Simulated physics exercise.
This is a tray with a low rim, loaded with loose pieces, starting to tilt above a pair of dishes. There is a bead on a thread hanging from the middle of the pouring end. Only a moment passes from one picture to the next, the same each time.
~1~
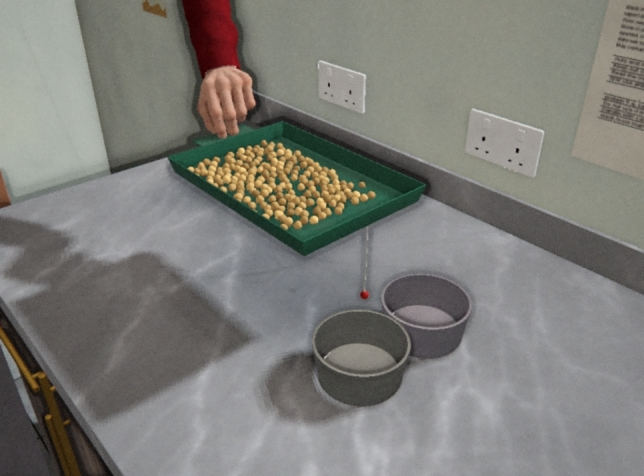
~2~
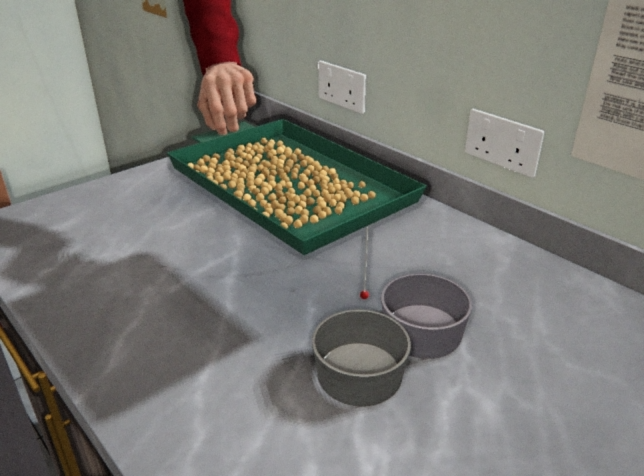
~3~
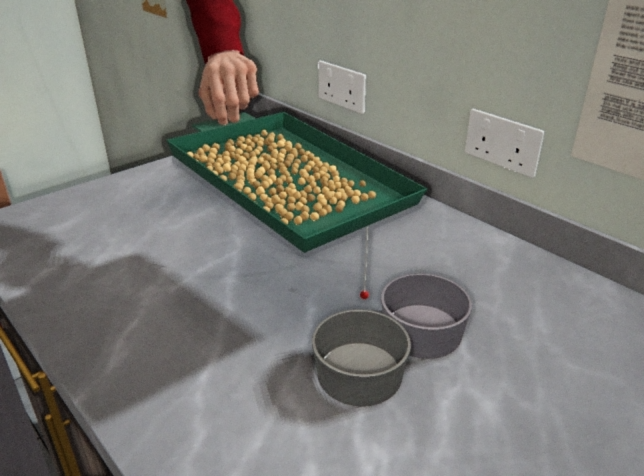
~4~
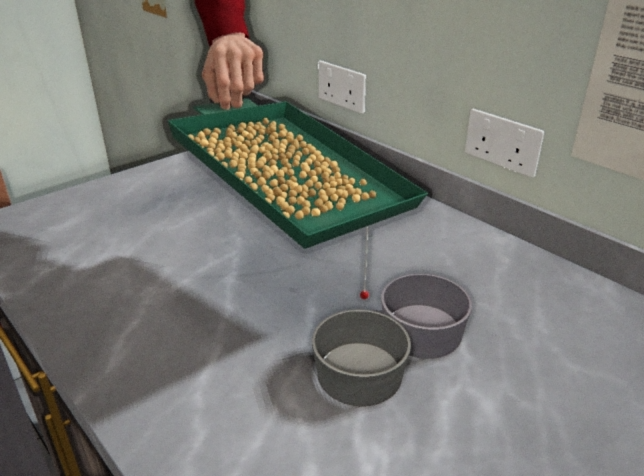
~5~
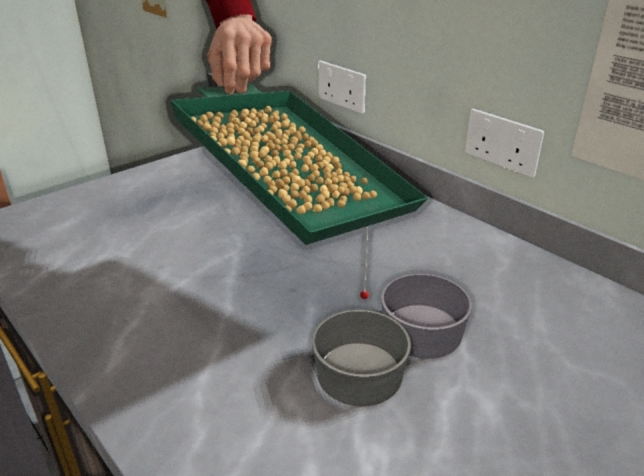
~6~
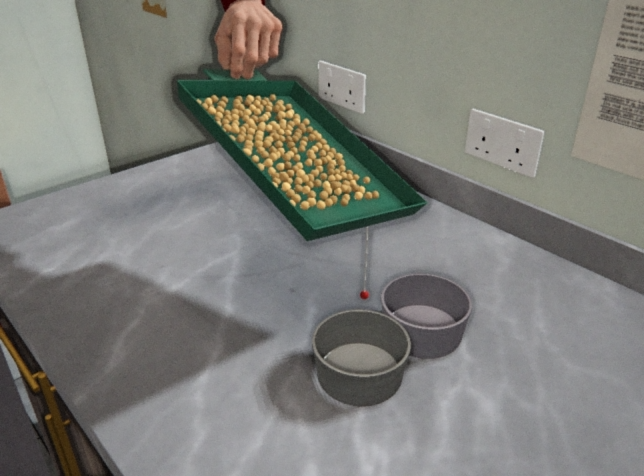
A hand in a red sleeve grips the far end of a green tray above a grey, marbled worktop, seen from above at an angle. Tan chickpeas cover much of the tray, with a red bead hanging from its near end, two grey dishes below, and white sockets on the wall behind. The hand steadily raises the far end, steepening the tray, while the camera stays still.
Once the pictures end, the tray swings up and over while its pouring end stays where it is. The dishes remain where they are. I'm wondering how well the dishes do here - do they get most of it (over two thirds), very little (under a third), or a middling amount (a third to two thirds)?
They get a middling amount, a third to two thirds.
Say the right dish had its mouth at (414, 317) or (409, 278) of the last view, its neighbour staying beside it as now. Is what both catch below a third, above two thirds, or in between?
First: Below one third. Second: Above two thirds.
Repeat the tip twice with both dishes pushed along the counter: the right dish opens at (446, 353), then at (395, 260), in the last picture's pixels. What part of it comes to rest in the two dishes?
Roughly 0% the first time and 50% the second time.
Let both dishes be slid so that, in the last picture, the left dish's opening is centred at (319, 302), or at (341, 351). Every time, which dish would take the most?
First placement: The rightmost one; second placement: The rightmost one.
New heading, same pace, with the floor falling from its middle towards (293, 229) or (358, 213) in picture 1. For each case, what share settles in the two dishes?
Respectively 40 and 90 in a hundred.
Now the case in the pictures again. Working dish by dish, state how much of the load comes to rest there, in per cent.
Left dish: 0; right dish: 60 percent.
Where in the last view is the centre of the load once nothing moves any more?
The centre settles at about (419, 312).
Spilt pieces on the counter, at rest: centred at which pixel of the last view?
Estimate: About (406, 292).
Shortly afterwards, tray tipped steeply; all but a few on the tray; only a few in the air.
Next, tray tipped past a quarter turn; near half on the tray; near a quarter in the right dish; a little outside both; a little in the air.
Some moments later, tray tipped past a quarter turn; near two thirds in the right dish; near half outside both.
In the end, tray tipped past a quarter turn; none at all in the left dish; near two thirds in the right dish; near half outside both.
